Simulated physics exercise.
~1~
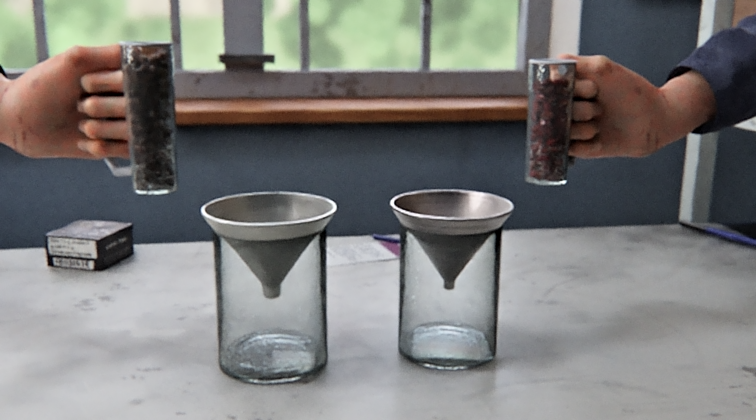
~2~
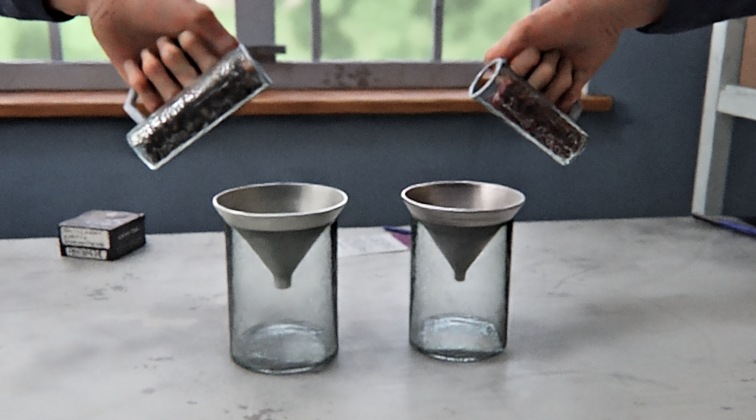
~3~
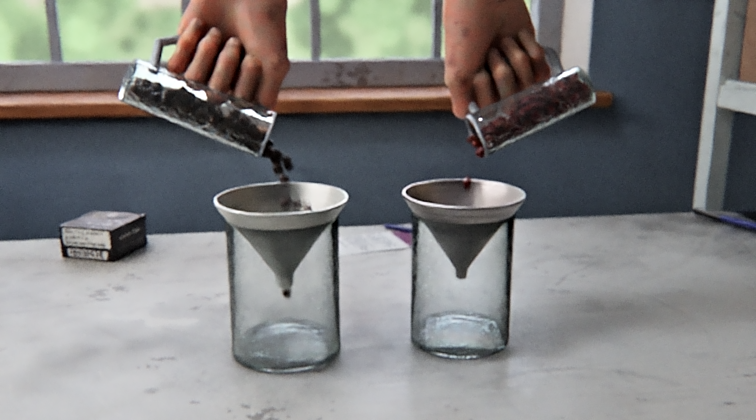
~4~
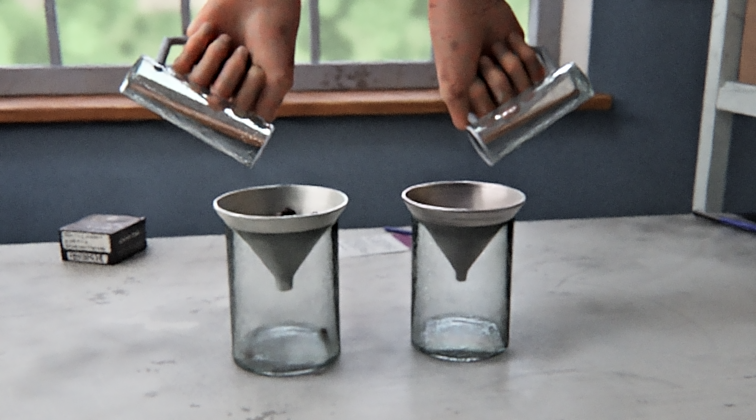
On a pale grey tabletop before a window with a wooden sill, seen from the front by a slightly swaying camera, two metal funnels sit in clear glass jars, with a small dark box at the left. A hand on each side holds up a clear cup, the left filled with dark bits and the right with reddish-brown ones. The hands bring the cups inward over the funnels and tip them. Dark bits tumble out on the left first, while the reddish ones just begin to drop. Finally both cups are empty, yet the funnels hold nearly everything and the jars look almost bare.
